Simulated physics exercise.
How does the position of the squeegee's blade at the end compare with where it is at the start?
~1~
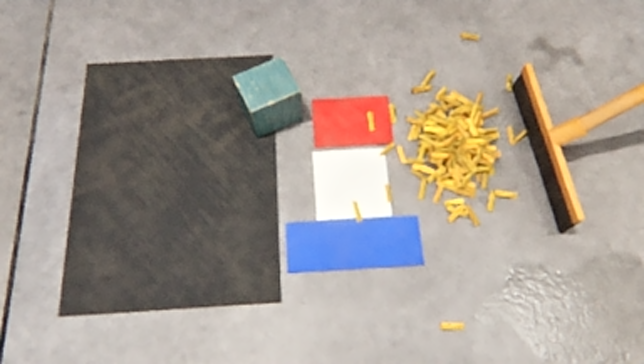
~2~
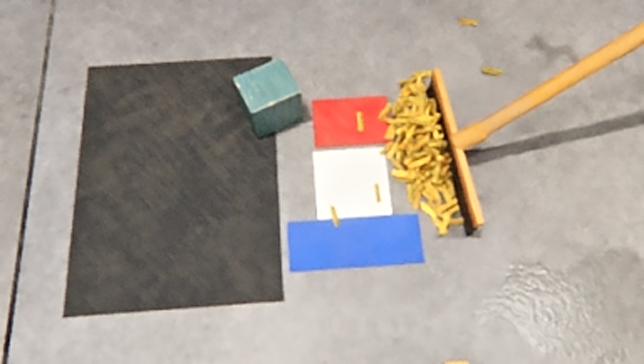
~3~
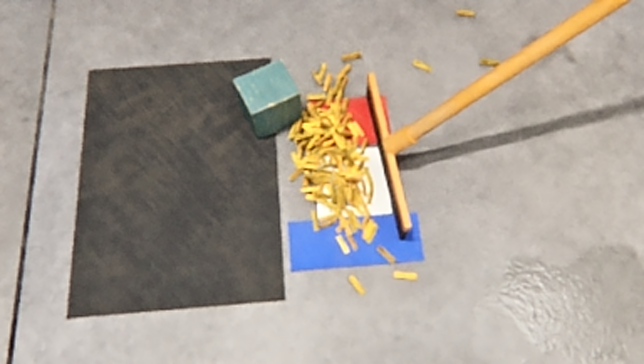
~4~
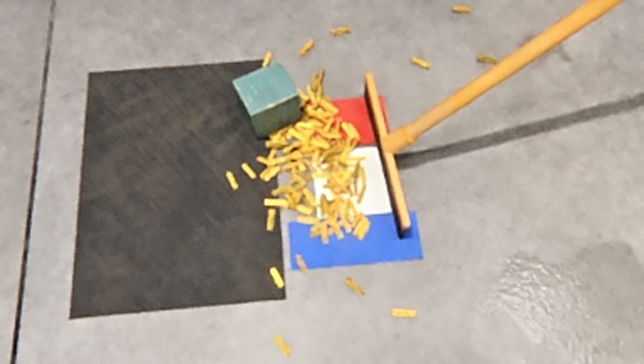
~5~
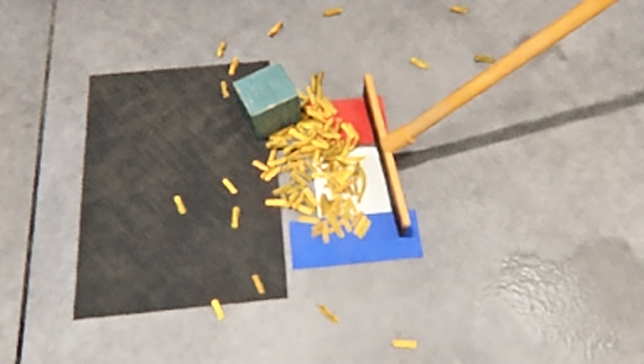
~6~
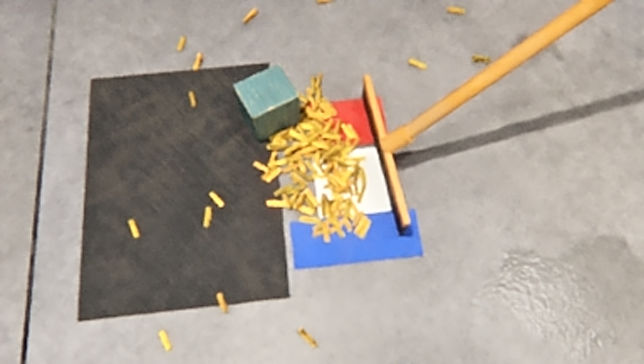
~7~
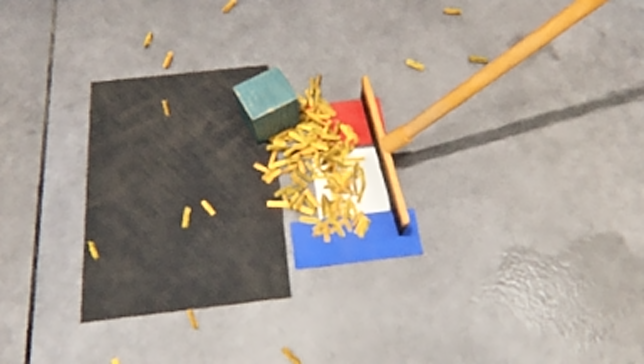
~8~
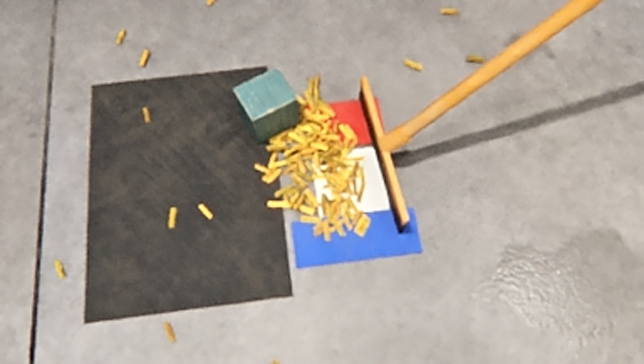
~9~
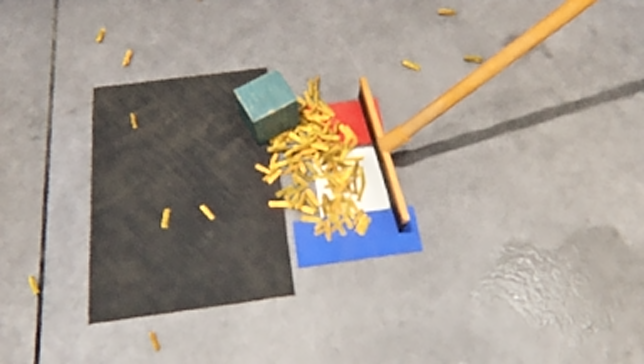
At the start the blade stands on bare floor to the right of the pasta pile, clear of the coloured sheets. By the end it is further left, resting along the right side of the red and white sheets and reaching onto the blue one.
